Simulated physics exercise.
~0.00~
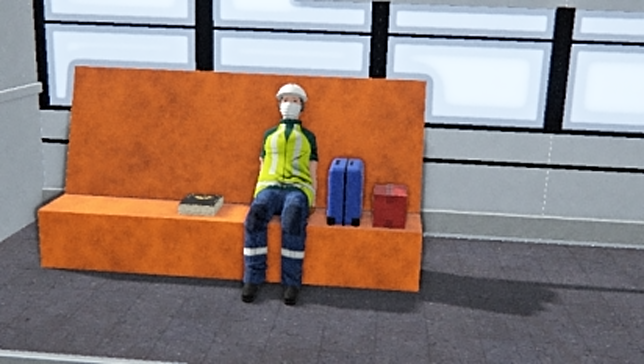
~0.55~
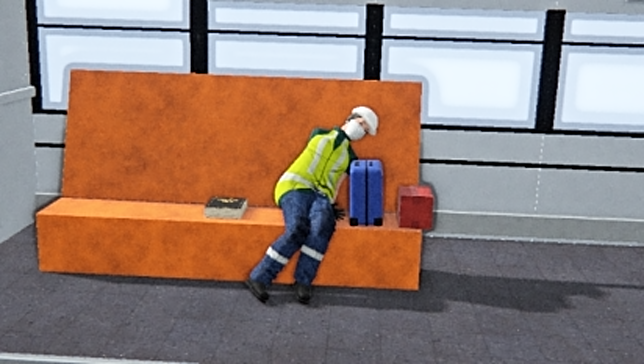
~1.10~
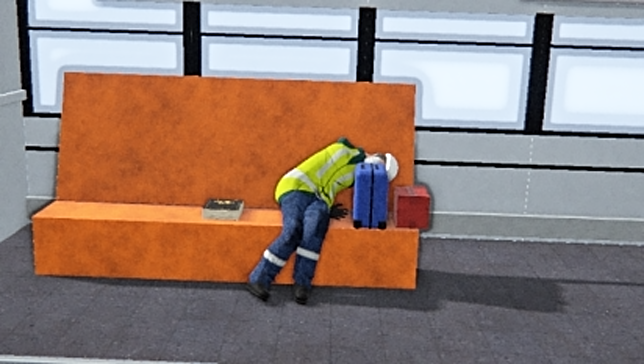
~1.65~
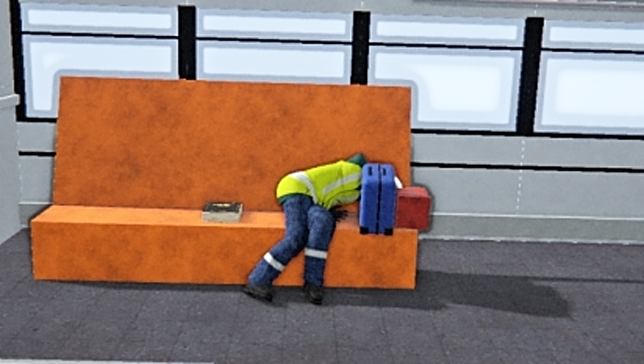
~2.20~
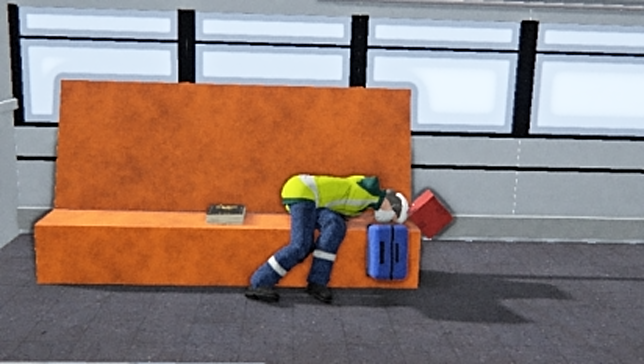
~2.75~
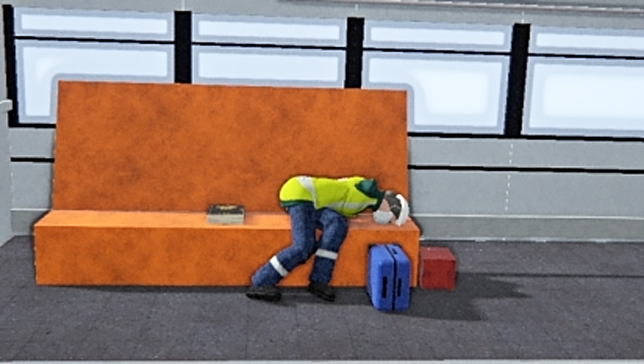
The clip opens on a masked figure in a white helmet and yellow safety vest sitting upright on a long orange bench, with a dark-topped folder to the left and a blue case and red holdall to the right. The passenger tips sideways to the right, and the case and holdall shift toward the bench's end. The body sags lower, head sinking behind the case. Then the case slips off the front edge while the holdall tilts over the end. Both finish on the floor, as the passenger lies slumped along the seat and the folder stays put.
